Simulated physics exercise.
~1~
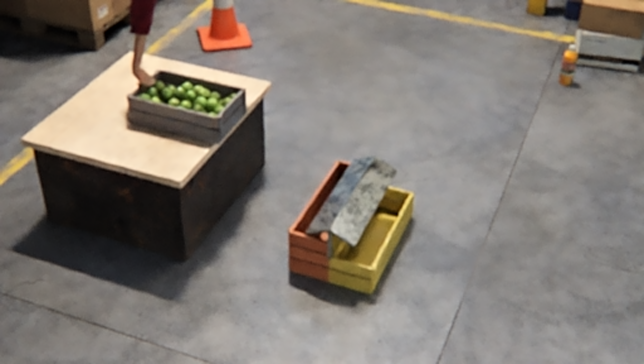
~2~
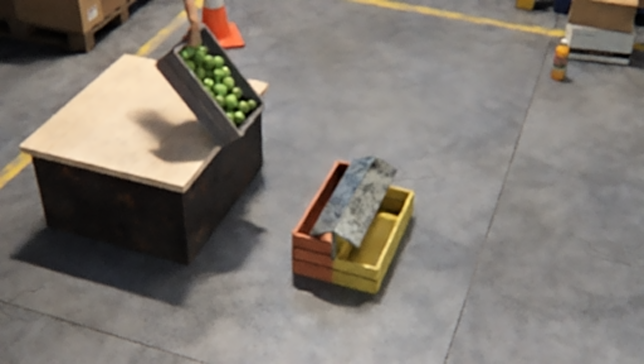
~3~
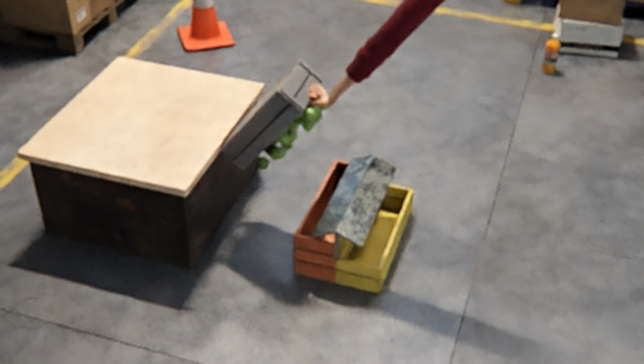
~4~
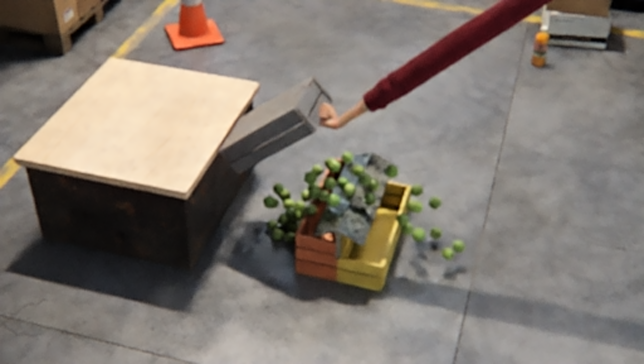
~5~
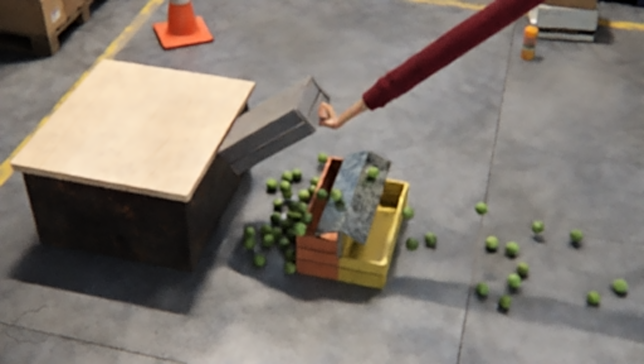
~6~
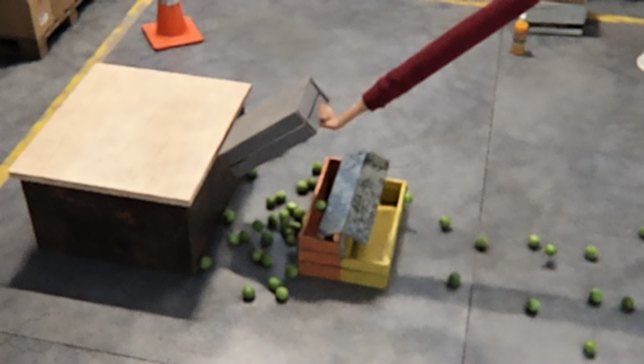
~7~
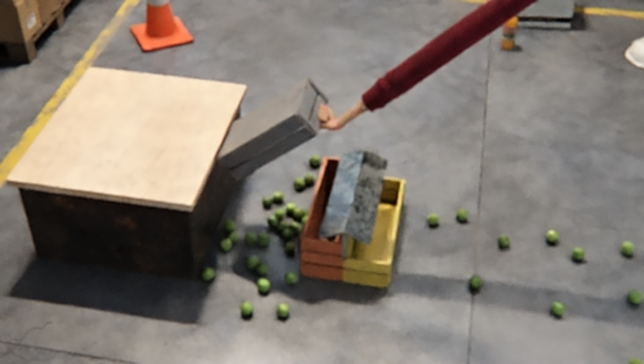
At the start, a hand rests on a grey crate of green apples on a wooden-topped bench, with joined orange and yellow boxes under a sloped grey ridge on the floor nearby. The crate lifts and tilts, swinging right past the bench's edge. A red-sleeved arm holds it as it tips over and apples start to drop. They tumble in a burst onto the ridge and scatter both ways. Many gather on the floor between bench and orange box, while others roll right beyond the yellow one. Finally, most apples lie short of the boxes, the crate still held upturned.
